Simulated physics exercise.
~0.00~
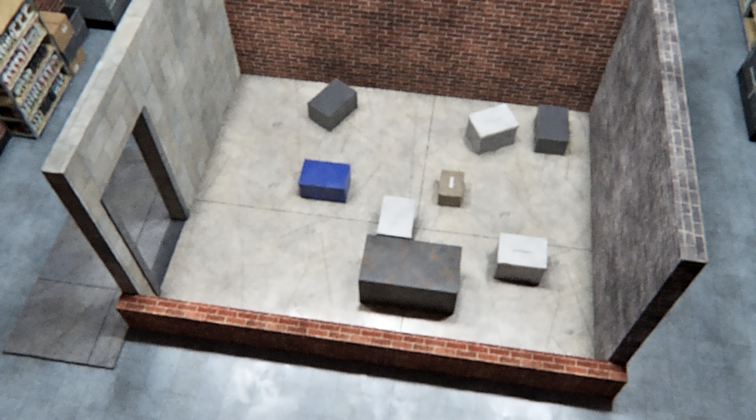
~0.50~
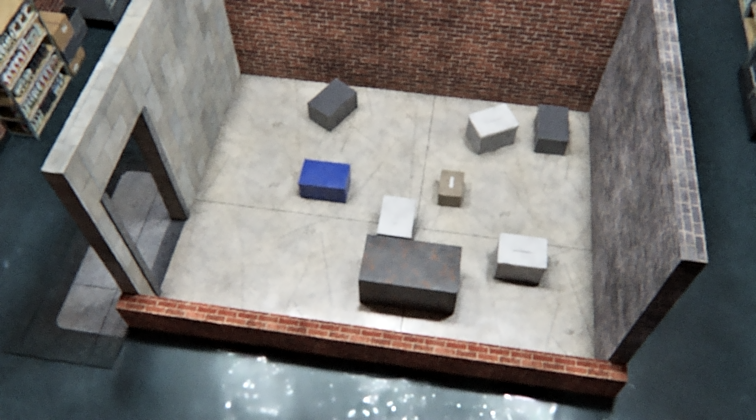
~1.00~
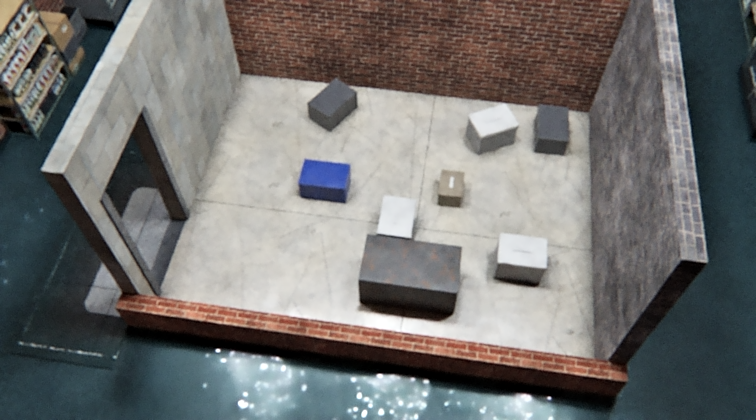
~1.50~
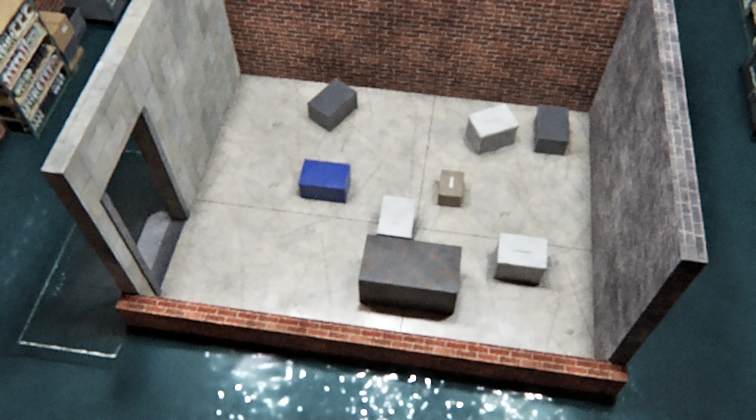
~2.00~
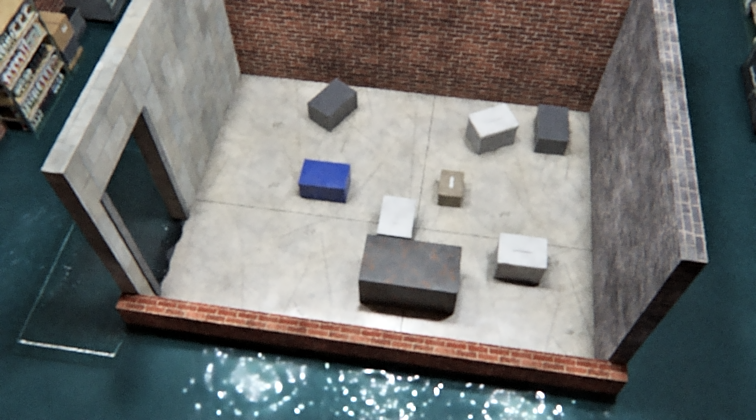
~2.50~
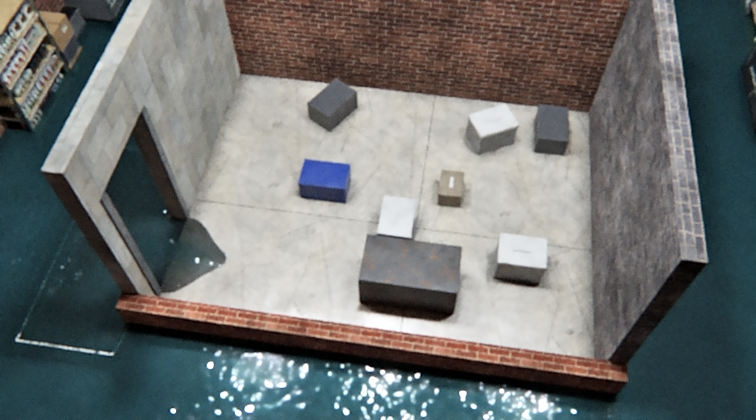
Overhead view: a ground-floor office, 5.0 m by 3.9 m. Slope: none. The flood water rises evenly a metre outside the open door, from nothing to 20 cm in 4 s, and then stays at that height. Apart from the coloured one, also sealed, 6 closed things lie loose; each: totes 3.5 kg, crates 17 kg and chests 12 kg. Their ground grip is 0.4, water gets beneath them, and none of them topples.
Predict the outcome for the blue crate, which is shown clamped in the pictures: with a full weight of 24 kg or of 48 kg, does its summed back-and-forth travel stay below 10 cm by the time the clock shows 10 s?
Even the lighter choice passes.
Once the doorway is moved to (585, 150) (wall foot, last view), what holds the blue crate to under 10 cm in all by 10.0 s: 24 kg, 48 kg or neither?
If so, even the lighter mass works.
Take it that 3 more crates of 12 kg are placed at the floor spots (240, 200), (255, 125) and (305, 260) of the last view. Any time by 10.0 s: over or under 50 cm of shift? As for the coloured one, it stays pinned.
In the order given, within the mark, then within the mark, and last beyond the mark.
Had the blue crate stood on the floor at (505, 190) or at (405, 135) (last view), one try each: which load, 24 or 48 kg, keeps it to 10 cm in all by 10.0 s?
Log: Try 1 the lighter pick works; try 2 the lighter pick works.
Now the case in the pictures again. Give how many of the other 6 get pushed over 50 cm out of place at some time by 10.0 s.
Answer: 2.
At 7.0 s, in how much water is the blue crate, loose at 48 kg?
3 cm, roughly.
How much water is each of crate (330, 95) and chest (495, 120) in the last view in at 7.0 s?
1 and 2 cm.
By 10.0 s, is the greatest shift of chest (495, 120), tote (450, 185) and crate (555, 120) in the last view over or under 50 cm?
Reading the three in turn gives not surpassed, surpassed and not surpassed.
After 3.5 s the blue crate would be 0 cm from its start with 24 kg and 0 cm from its start with 48 kg; 0 cm of water round it then.
After 4.5 s the blue crate would be 0 cm from its start with 24 kg and 0 cm from its start with 48 kg; 3 cm of water round it then.
After 7.0 s the blue crate would be 0 cm from its start with 24 kg and 0 cm from its start with 48 kg; 3 cm of water round it then.
After 10.0 s the blue crate would be 0 cm from its start with 24 kg and 0 cm from its start with 48 kg; 5 cm of water round it then.
